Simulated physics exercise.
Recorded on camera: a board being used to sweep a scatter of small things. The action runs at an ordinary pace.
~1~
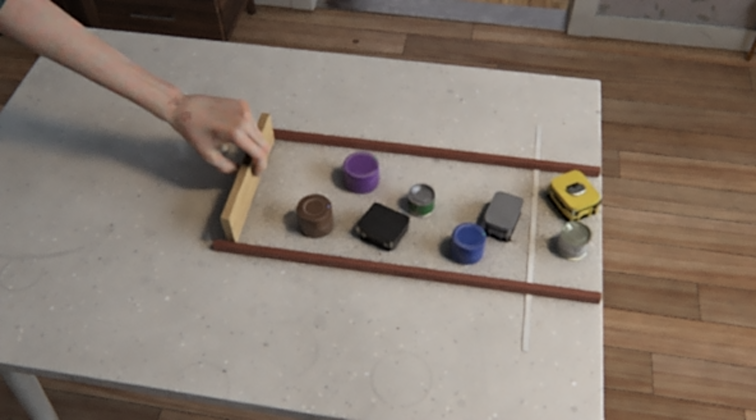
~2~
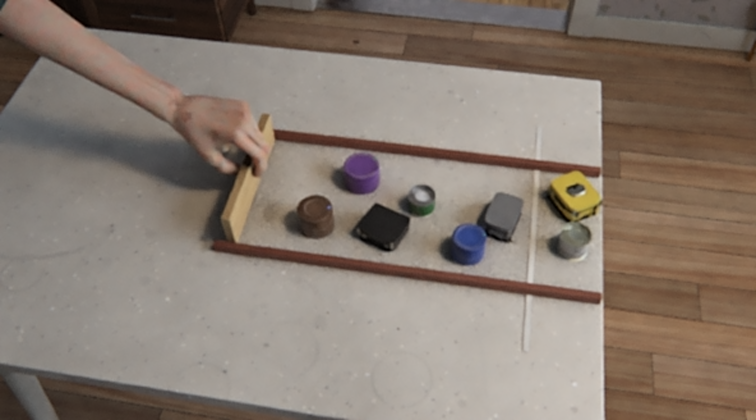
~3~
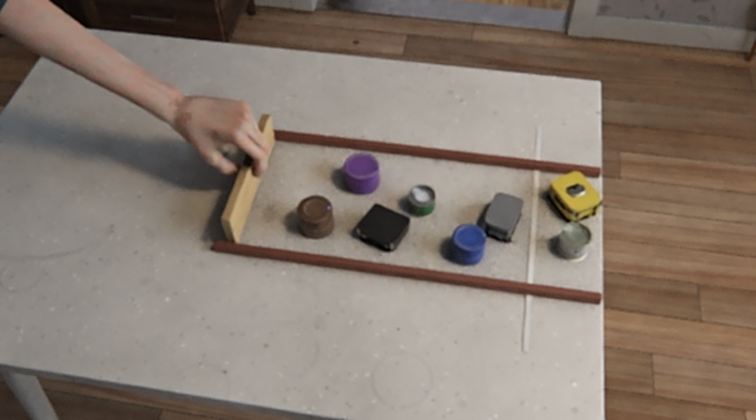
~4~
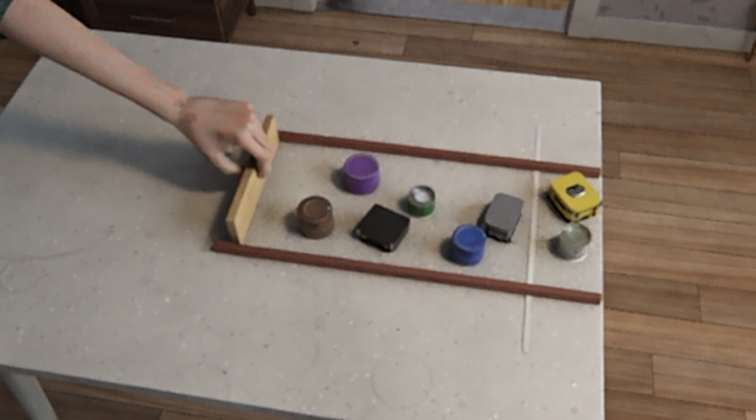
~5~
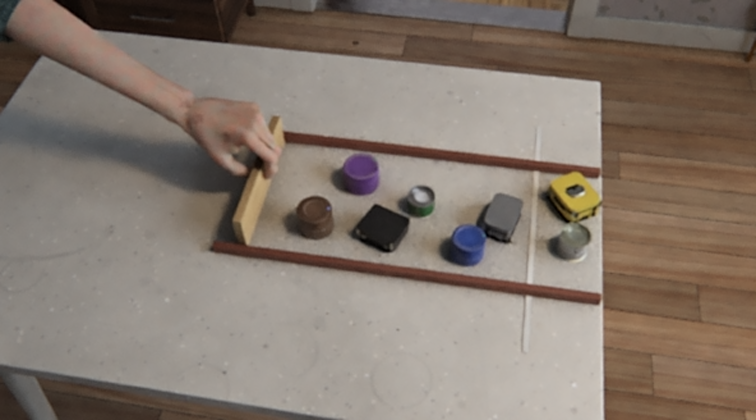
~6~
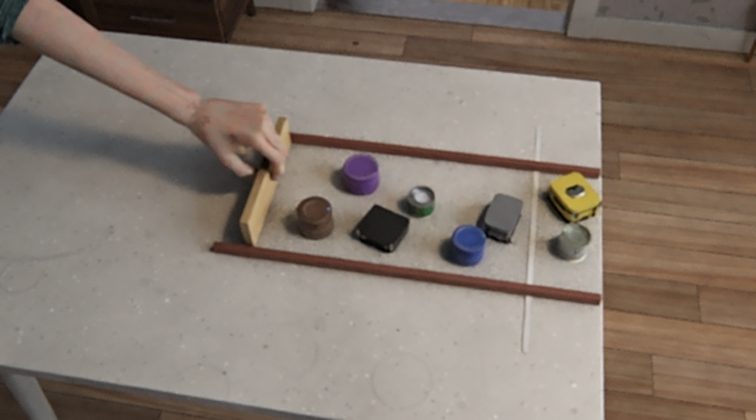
On a pale speckled tabletop, a hand held a wooden board upright between two reddish-brown rails and slid it slightly right toward scattered small pots and cases, which stayed still.
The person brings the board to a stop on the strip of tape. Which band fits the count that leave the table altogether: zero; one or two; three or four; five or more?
Those that leave the table: One or a pair.
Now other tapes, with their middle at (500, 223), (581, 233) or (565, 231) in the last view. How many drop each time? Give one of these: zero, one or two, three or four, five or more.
Taking the tapes one after another, the count is not one, then five or over, then five or over.
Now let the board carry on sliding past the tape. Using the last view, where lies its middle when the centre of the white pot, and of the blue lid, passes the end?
About (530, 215), and about (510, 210) for the other.
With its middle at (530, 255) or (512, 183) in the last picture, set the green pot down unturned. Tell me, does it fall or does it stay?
Green pot: Plunges; holds firm.
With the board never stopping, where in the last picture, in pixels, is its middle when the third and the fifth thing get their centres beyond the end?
(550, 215), then (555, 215).
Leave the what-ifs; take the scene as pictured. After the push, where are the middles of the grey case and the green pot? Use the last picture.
You'll find the first one at (577, 231) and the second at (548, 222).
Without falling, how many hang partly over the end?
The tally is 3.
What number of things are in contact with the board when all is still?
Counting them up gives 3.
Early on, none off yet; white pot at rest near (574, 243); yellow case at rest near (573, 199); grey case at rest near (503, 218).
Finally, the number that fall off is one or two; lost, blue lid.
